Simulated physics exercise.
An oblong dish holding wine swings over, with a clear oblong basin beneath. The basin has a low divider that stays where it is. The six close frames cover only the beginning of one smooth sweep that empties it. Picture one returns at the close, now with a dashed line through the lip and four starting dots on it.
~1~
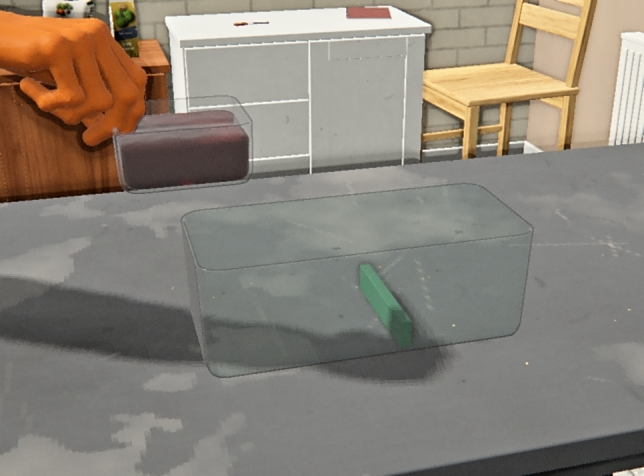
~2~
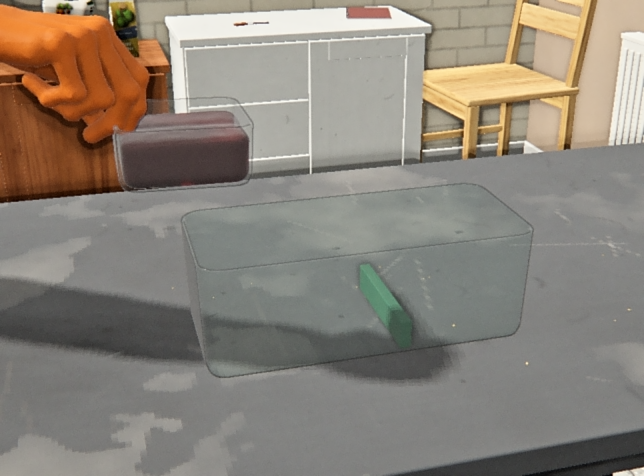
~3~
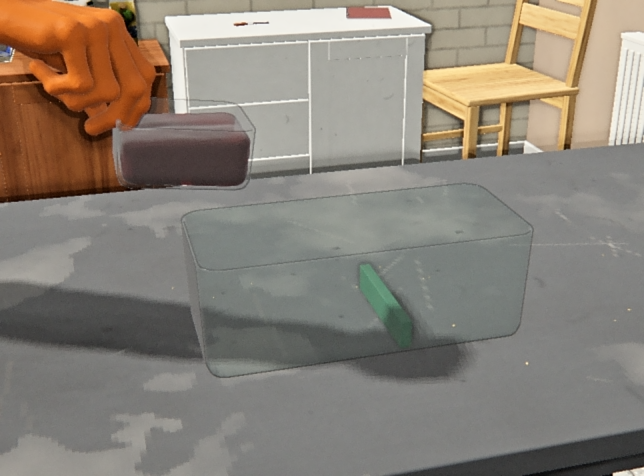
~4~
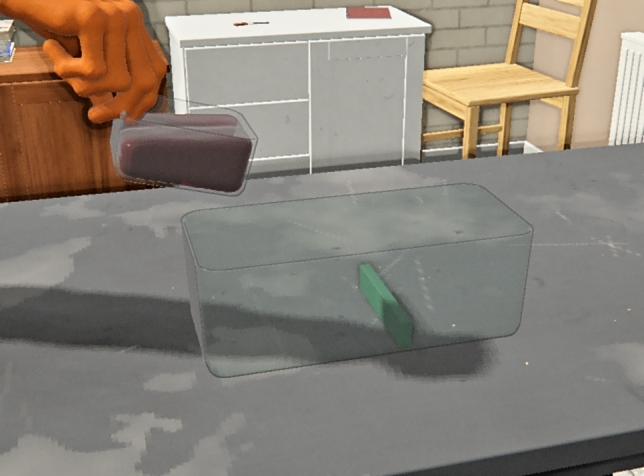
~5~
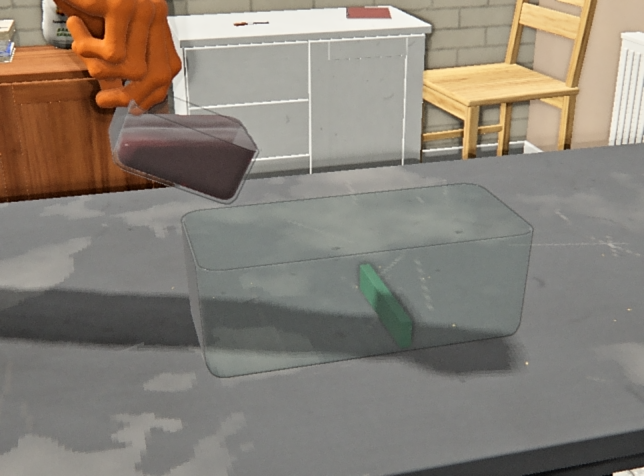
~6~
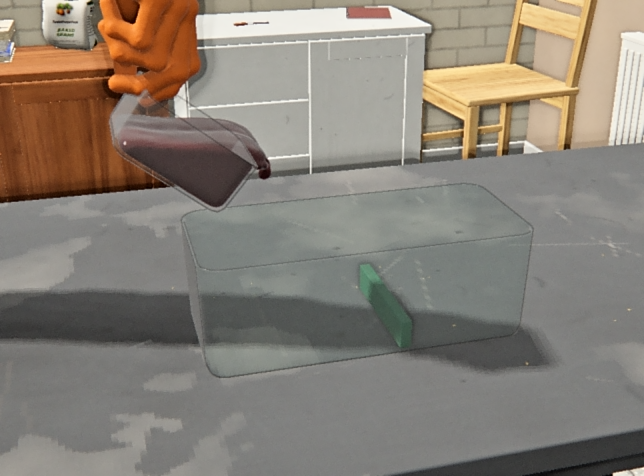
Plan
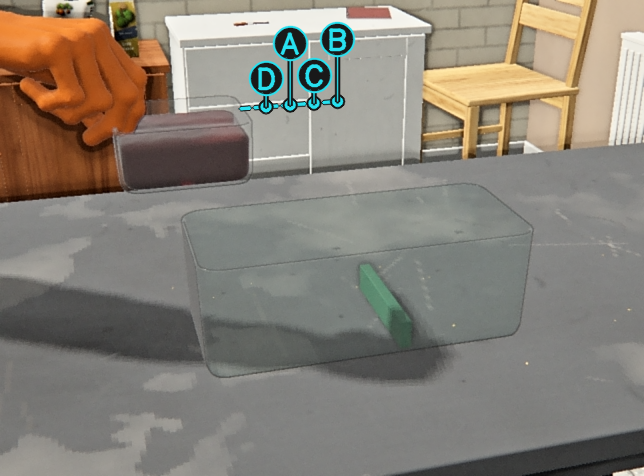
An orange hand held a clear oblong dish of dark red wine above a large clear basin with a green strip inside, then tilted it to the right until wine slipped over its lip.
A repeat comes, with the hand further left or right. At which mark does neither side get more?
B is best.
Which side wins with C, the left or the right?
More ends on the left.
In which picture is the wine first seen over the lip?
Picture 5.
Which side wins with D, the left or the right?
The left side.
On the marked copy, A at (290, 105); B at (337, 101); C at (314, 103); D at (266, 106).
Choosing A, about 83 % ends left of the wall and 16 % right of it.
Choosing B, about 49 % ends left of the wall and 50 % right of it.
Choosing C, about 79 % ends left of the wall and 18 % right of it; 3 % is lost outside.
Choosing D, about 84 % ends left of the wall and 14 % right of it.
